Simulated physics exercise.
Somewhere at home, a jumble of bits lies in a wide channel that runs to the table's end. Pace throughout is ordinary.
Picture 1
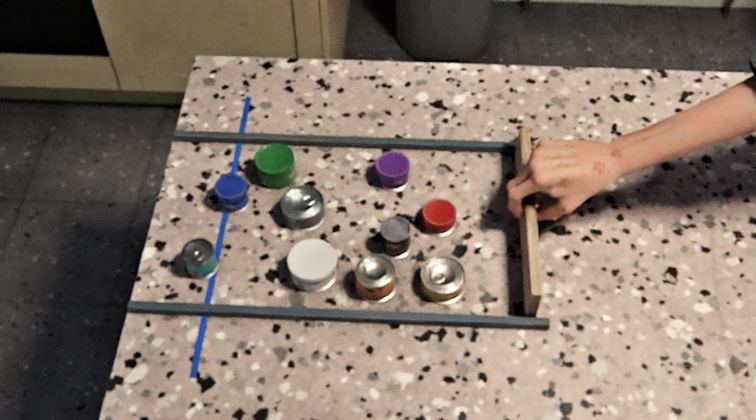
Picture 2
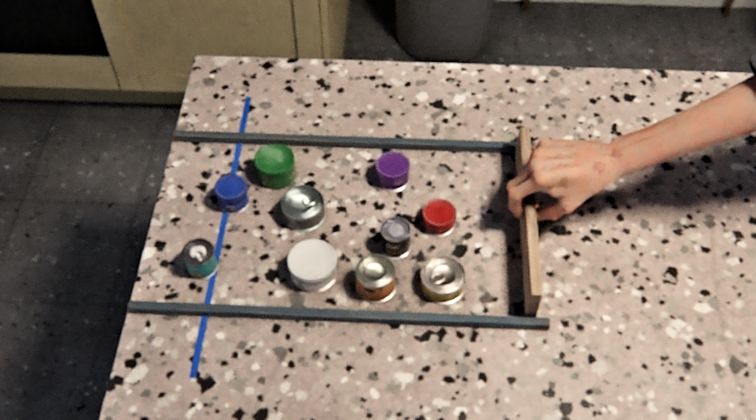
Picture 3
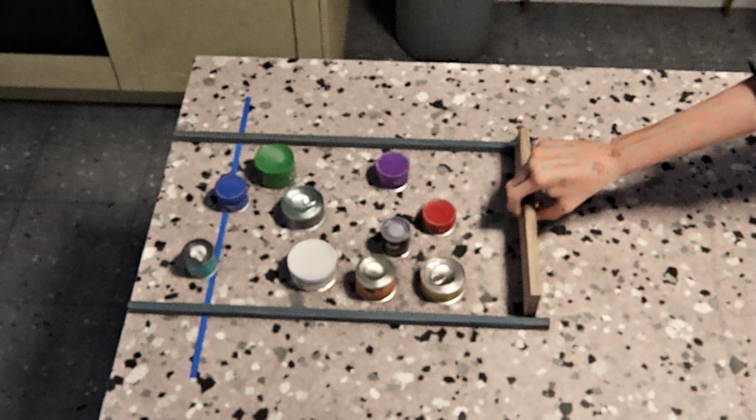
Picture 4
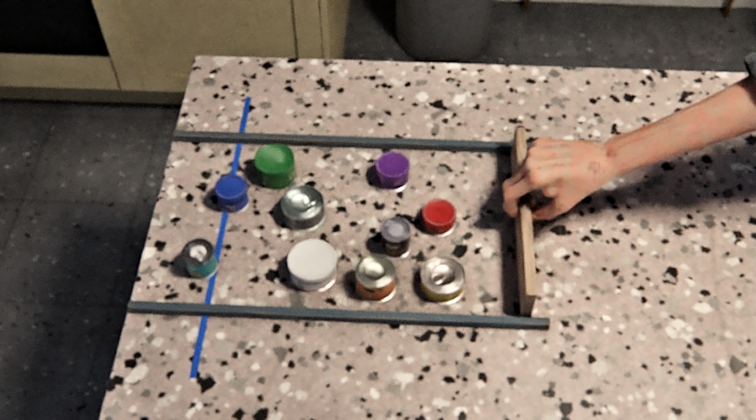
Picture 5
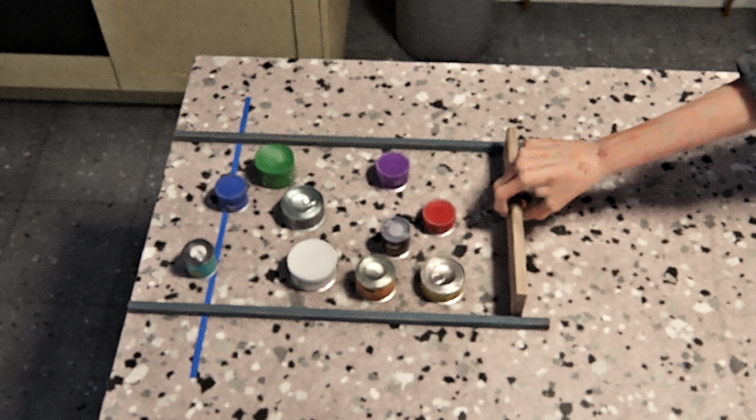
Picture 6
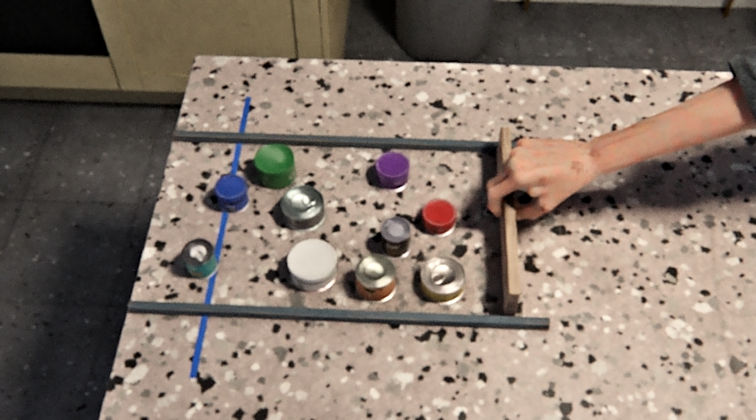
In this clip, a hand grips a wooden board set across two dark rails on a speckled tabletop and slides it slightly left, while the colourful pots and tins between the rails and the blue tape stay still.
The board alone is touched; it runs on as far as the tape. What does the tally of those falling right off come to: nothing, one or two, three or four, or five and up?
The number of pieces cleared off the edge is going to be one or two exactly.
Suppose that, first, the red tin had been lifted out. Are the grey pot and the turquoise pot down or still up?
So the grey pot is still there and the turquoise pot goes off the edge.
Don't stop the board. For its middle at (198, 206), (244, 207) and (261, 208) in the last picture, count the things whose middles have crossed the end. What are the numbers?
In order of the places given, that's 6, 0 and 0.
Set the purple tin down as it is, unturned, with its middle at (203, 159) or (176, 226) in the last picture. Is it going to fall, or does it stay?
First: Safe; second: Gone.
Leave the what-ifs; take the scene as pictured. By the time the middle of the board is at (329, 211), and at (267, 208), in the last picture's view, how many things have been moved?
Answer - first 7, then 10.
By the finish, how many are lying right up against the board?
Contact count: 4.
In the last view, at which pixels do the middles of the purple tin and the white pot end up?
Around (216, 164), then around (166, 235).
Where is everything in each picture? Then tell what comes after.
The first picture shows turquoise pot (200, 259); blue tin (232, 194); green tub (275, 166); board (527, 218); tape (224, 220).
The second picture shows blue tin (232, 194); orange tin (376, 279).
The third picture shows green tub (275, 166); grey pot (303, 208).
The fourth picture shows turquoise pot (200, 259); red tin (439, 218).
The fifth picture shows blue tin (232, 194); white pot (313, 266).
The sixth picture shows turquoise pot (200, 259); blue tin (232, 194); green tub (275, 166); board (507, 217); tape (224, 220).
Soon after, none off yet; turquoise pot at rest near (200, 259); blue tin at rest near (232, 194); green tub at rest near (275, 166).
By the end, the number that fall off is one or two; fallen, blue tin and turquoise pot.
